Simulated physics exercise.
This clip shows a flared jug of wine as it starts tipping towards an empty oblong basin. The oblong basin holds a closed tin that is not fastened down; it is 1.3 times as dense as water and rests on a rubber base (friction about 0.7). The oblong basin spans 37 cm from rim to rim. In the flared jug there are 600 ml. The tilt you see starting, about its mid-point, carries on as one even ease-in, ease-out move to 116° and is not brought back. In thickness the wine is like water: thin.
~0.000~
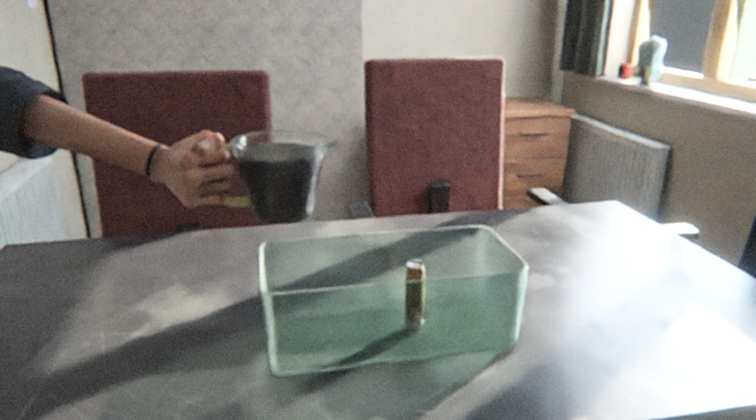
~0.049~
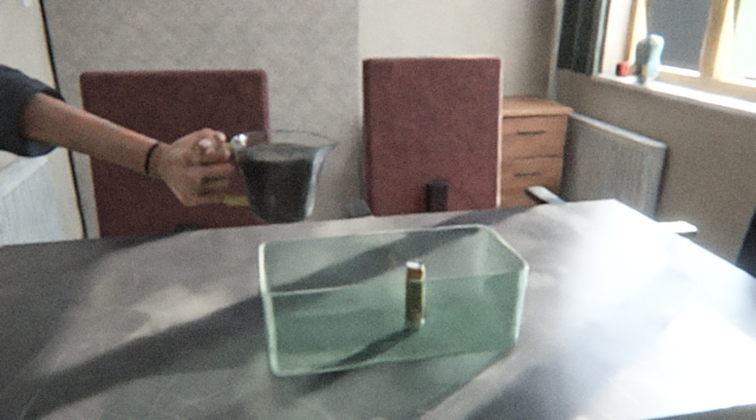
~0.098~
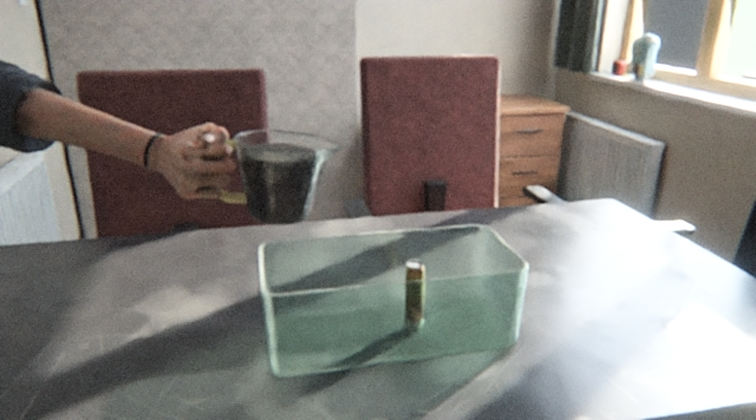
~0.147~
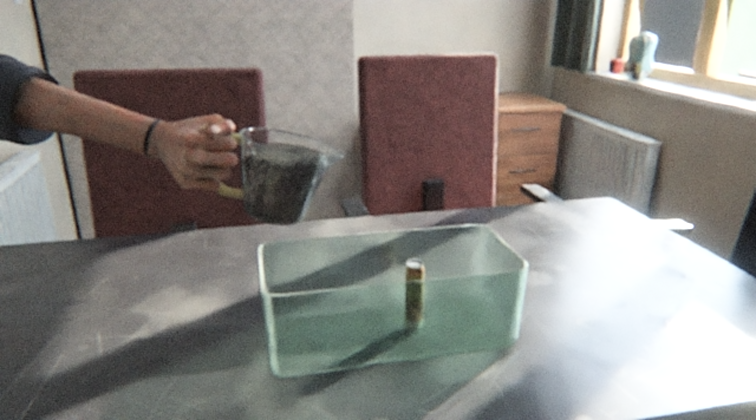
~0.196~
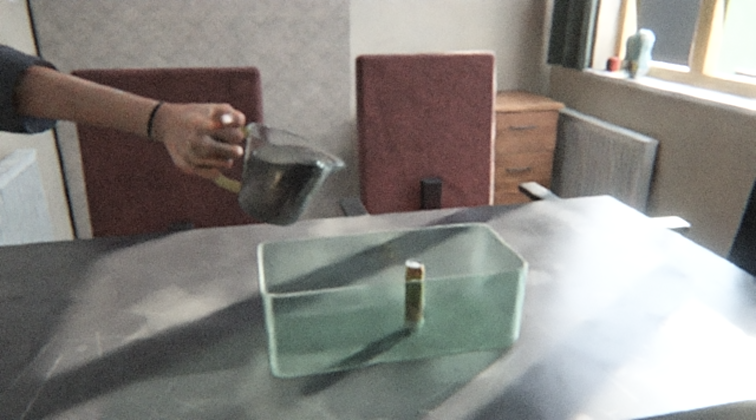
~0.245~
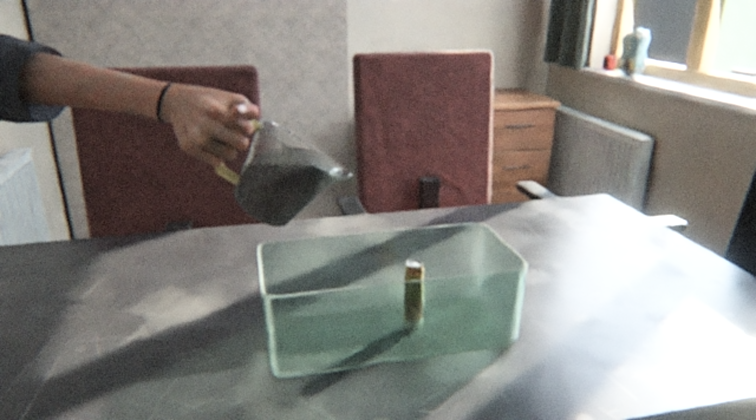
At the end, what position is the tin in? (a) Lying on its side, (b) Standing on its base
Standing on its base.
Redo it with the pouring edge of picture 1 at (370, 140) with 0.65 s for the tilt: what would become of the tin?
Then it falls.
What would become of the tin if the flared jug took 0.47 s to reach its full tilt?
After the tilt, the tin is still standing.
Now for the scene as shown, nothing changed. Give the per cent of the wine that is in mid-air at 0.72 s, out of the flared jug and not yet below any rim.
About 2 per cent.
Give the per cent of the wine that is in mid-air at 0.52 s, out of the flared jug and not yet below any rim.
Estimate: About 24 % of all of it.
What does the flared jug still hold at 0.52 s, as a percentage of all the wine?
28 %.
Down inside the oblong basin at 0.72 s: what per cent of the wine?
About 96 per cent.
Then, 0.52 s in, the tilt is 104° and 28 per cent is still to pour; the tin stands where it began.
Then, 0.72 s in, the tilt is 116° and 1 per cent is still to pour; the tin stands where it began.
Then, 0.92 s in, the tilt is 116° and 0 per cent is still to pour; the tin stands where it began.
Then, 1.15 s in, the tilt is 116° and 0 per cent is still to pour; the tin stands where it began.
Finally, the tin stands where it began.
